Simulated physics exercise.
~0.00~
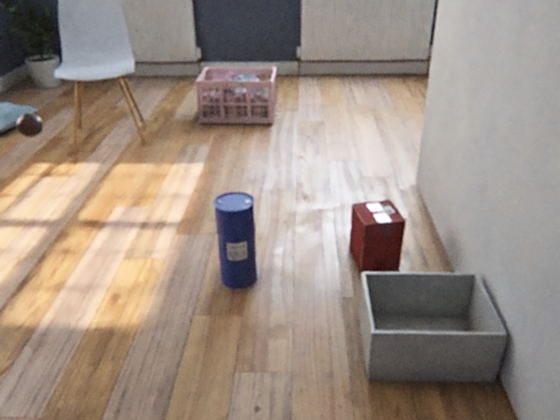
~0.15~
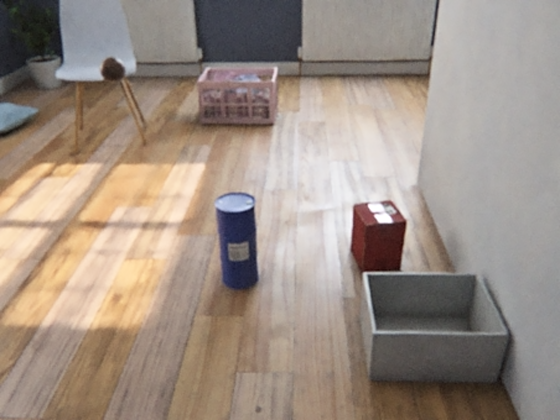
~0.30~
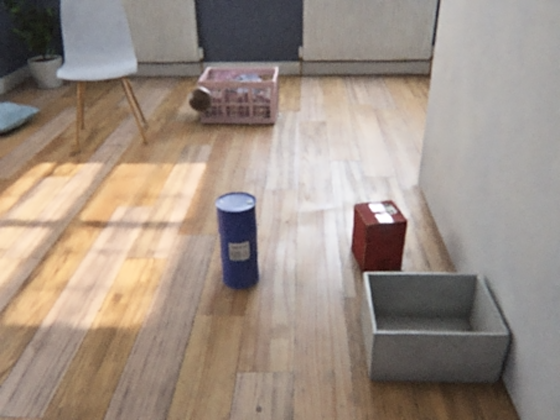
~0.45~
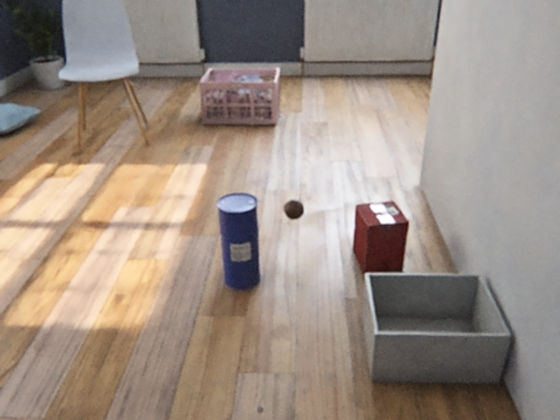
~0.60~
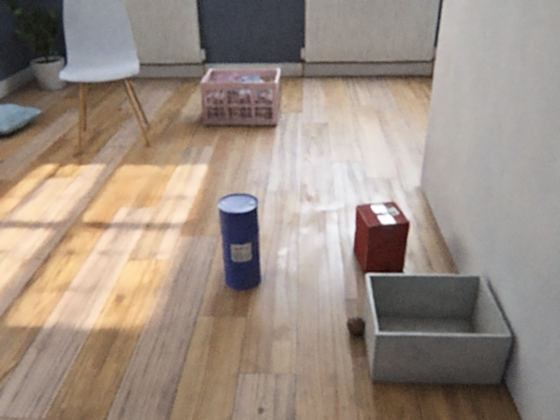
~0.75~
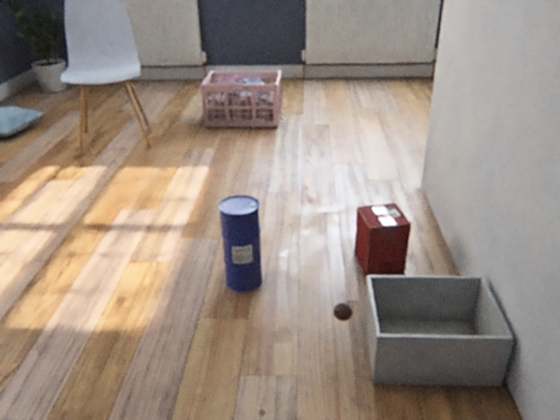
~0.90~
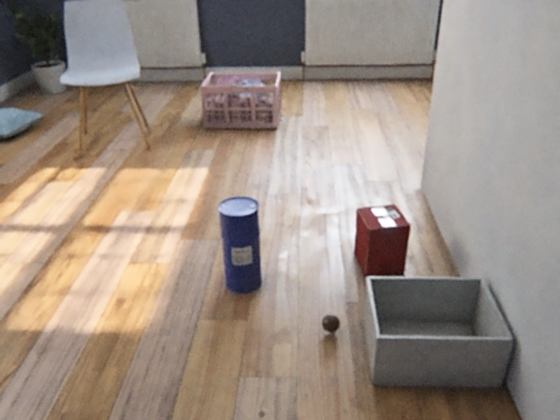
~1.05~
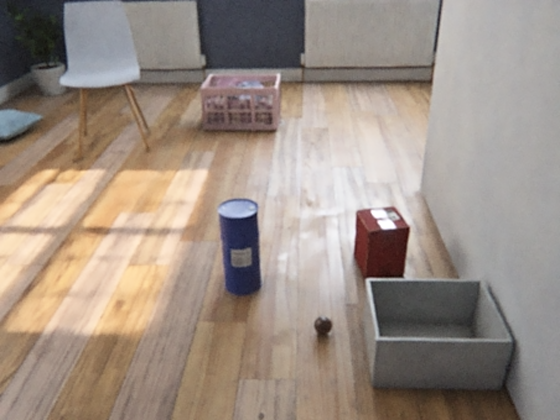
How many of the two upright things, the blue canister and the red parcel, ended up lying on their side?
None of them did. The blue canister and the red parcel were both still standing upright at the end.
